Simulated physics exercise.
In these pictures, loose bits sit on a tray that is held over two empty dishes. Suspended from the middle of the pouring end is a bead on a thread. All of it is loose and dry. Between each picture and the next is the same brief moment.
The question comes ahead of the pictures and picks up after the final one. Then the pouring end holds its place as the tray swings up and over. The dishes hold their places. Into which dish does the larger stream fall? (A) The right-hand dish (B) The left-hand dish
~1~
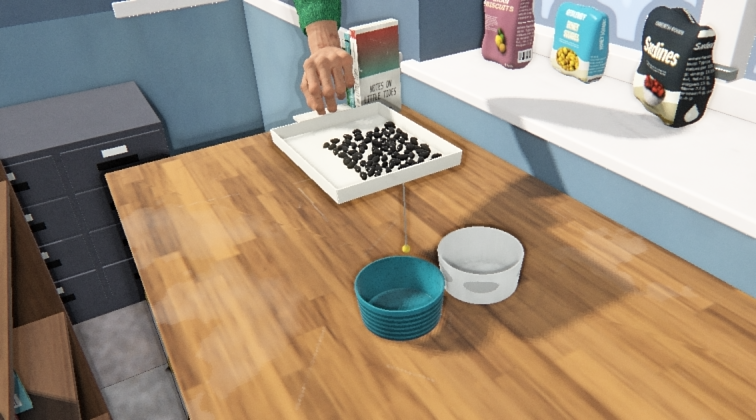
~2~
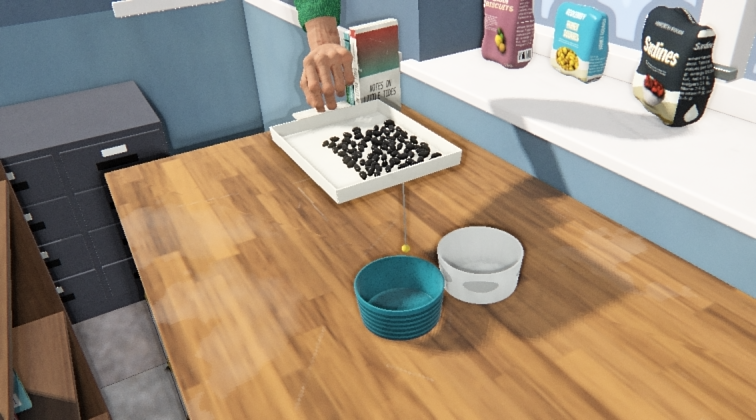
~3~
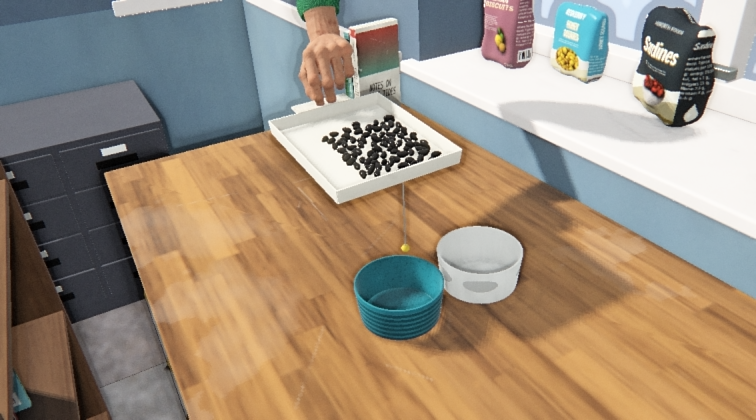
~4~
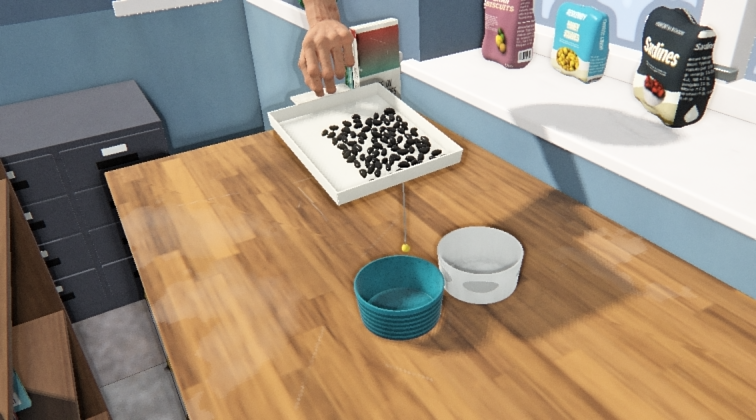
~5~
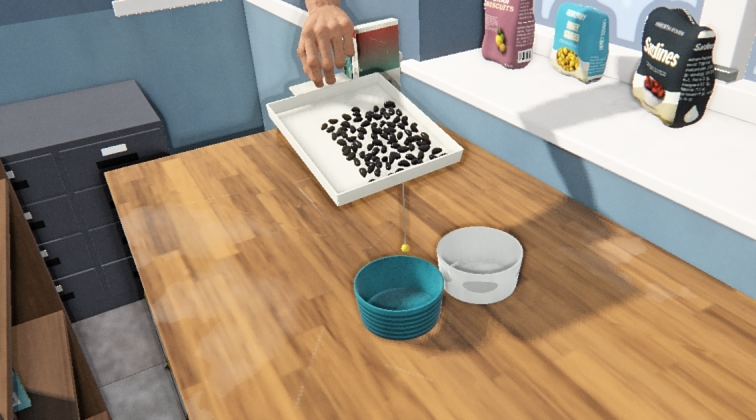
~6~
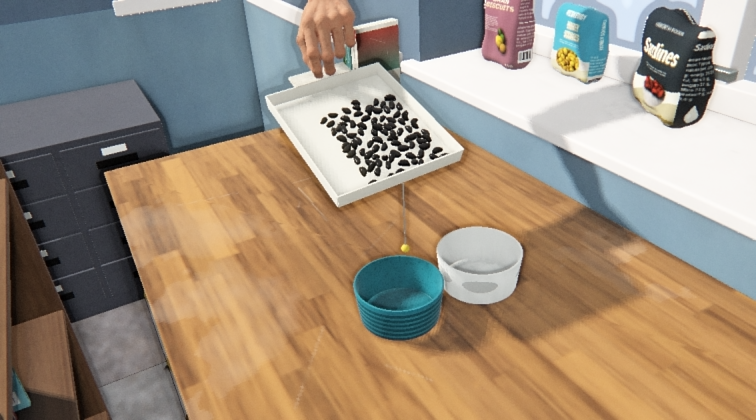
B, the left-hand dish.
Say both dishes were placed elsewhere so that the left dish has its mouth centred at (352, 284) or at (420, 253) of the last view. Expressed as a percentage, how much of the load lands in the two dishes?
You'd get 40 per cent first and 10 per cent second.
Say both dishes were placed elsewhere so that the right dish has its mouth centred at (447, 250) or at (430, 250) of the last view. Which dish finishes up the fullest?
First place: The leftmost dish. Second place: The leftmost dish.
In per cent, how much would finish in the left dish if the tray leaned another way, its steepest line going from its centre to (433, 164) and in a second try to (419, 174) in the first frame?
Near 0 % and, after that, 20 %.
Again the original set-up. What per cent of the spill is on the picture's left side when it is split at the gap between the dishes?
That comes to about 50 per cent of the pieces.
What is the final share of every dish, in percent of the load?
Final share: Left dish at 70 per cent, right dish at 0 per cent.
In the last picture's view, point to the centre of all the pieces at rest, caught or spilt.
Last view, resting centre - approx. (403, 316).
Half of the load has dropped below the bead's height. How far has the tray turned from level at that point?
Somewhere near 115 degrees, I'd say.
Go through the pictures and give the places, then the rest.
The first frame shows corners of the pouring end near (337, 189) and (460, 151), level; middle of the load near (377, 154), black beans; left dish near (424, 320); right dish near (507, 284); bead on its thread near (406, 249).
The second frame shows corners of the pouring end near (337, 189) and (460, 150), level; middle of the load near (376, 153).
The third frame shows corners of the pouring end near (337, 190) and (460, 149), tipped barely, lowest at the left corner; middle of the load near (376, 150).
The fourth frame shows corners of the pouring end near (338, 192) and (461, 149), tipped a little, lowest at the left corner; middle of the load near (376, 147).
The fifth frame shows corners of the pouring end near (338, 194) and (461, 149), tipped a little, lowest at the left corner; middle of the load near (376, 143).
The sixth frame shows corners of the pouring end near (338, 195) and (461, 149), tipped clearly, lowest at the left corner; middle of the load near (376, 140); left dish near (423, 320); right dish near (506, 284).
Shortly afterwards, tray tipped steeply; the whole lot on the tray.
Next, tray tipped past a quarter turn; all but a few on the tray; only a few in the air.
Some moments later, tray tipped past a quarter turn; the bulk in the left dish; only a few in the right dish; near a quarter outside both.
In the end, tray tipped past a quarter turn; the bulk in the left dish; only a few in the right dish; near a quarter outside both.
